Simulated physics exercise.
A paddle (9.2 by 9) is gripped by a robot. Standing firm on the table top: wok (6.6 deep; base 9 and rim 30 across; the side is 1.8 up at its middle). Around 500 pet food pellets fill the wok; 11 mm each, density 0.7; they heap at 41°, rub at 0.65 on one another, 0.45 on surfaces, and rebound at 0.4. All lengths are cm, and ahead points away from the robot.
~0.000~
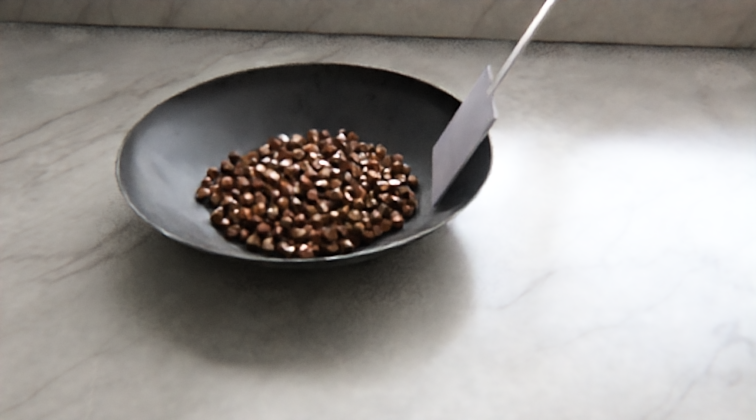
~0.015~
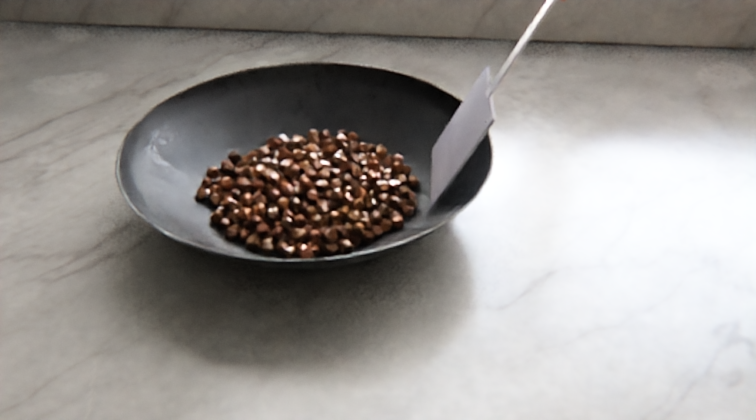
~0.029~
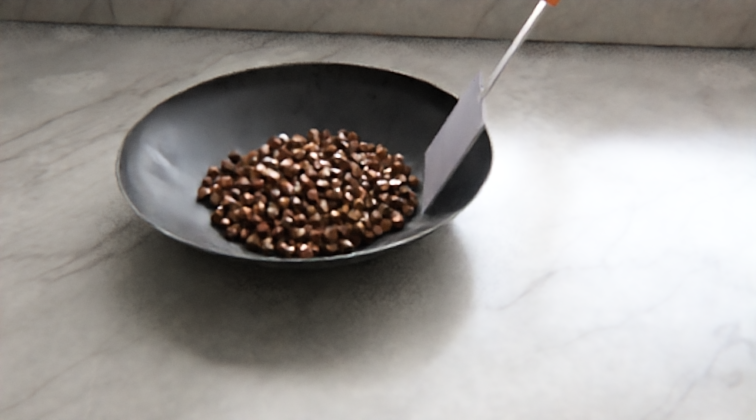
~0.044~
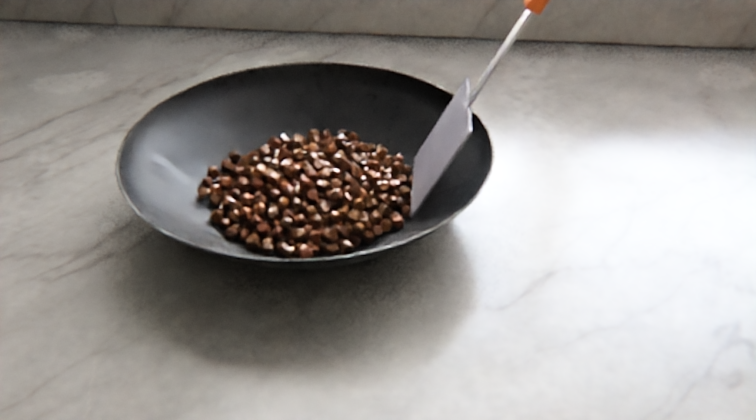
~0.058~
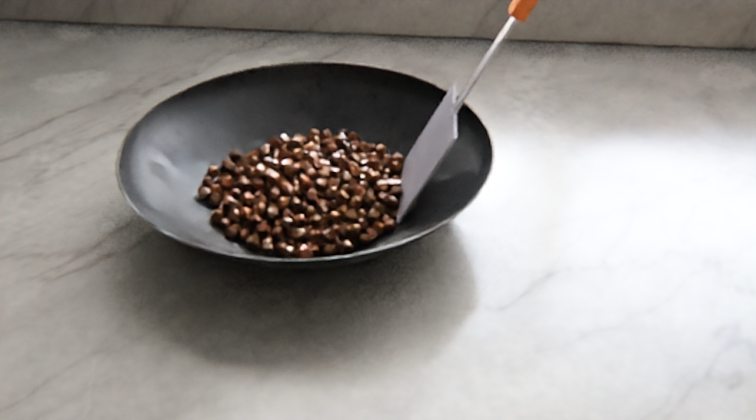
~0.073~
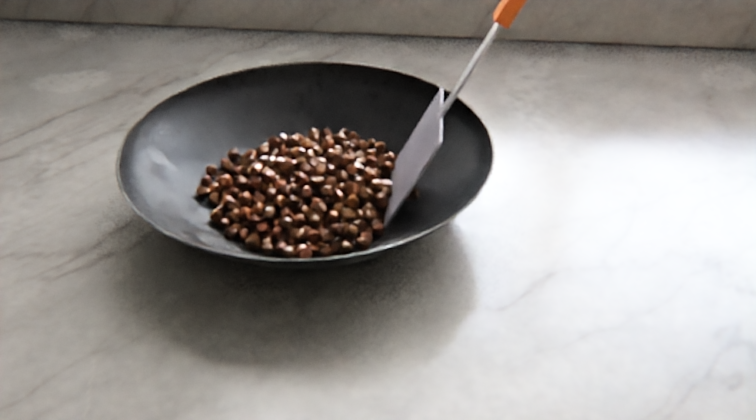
Dark wok of small brown pellets resting on a marbled tabletop, an orange-handled spatula sliding left and pressing into the pile's right side.
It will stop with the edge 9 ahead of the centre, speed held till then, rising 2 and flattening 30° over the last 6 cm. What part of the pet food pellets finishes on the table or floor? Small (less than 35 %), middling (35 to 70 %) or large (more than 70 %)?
A small share, less than 35 %, ends on the table or floor.
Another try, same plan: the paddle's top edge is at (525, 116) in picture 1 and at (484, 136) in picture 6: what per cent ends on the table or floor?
Some 15 per cent.
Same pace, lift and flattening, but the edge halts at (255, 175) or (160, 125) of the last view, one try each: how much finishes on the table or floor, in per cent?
Some 0 and 50 per cent.
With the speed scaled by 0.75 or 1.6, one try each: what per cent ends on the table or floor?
Some 15 and 40 per cent.
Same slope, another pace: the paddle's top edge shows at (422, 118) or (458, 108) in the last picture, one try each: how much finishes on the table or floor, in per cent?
Some 40 and 10 per cent.
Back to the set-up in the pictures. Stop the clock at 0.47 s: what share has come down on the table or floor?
Some 20 per cent.
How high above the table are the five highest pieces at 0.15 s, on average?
About 8 cm.
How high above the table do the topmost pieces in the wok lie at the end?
About 8.0 cm.
By 0.15 s, sloping 64°, highest piece 15 above the table; 496 in the wok, 1 on the blade or in flight.
By 0.23 s, sloping 55°, highest piece 27 above the table; 496 in the wok, 1 on the blade or in flight.
By 0.47 s, sloping 34°, highest piece 24 above the table; 385 in the wok, 99 on the table or floor, 13 on the blade or in flight.
By 1.52 s, sloping 34°, highest piece 8 above the table; 383 in the wok, 114 on the table or floor.
Final count, 383 in the wok, 114 on the table or floor. That is 23 % on the table or floor.
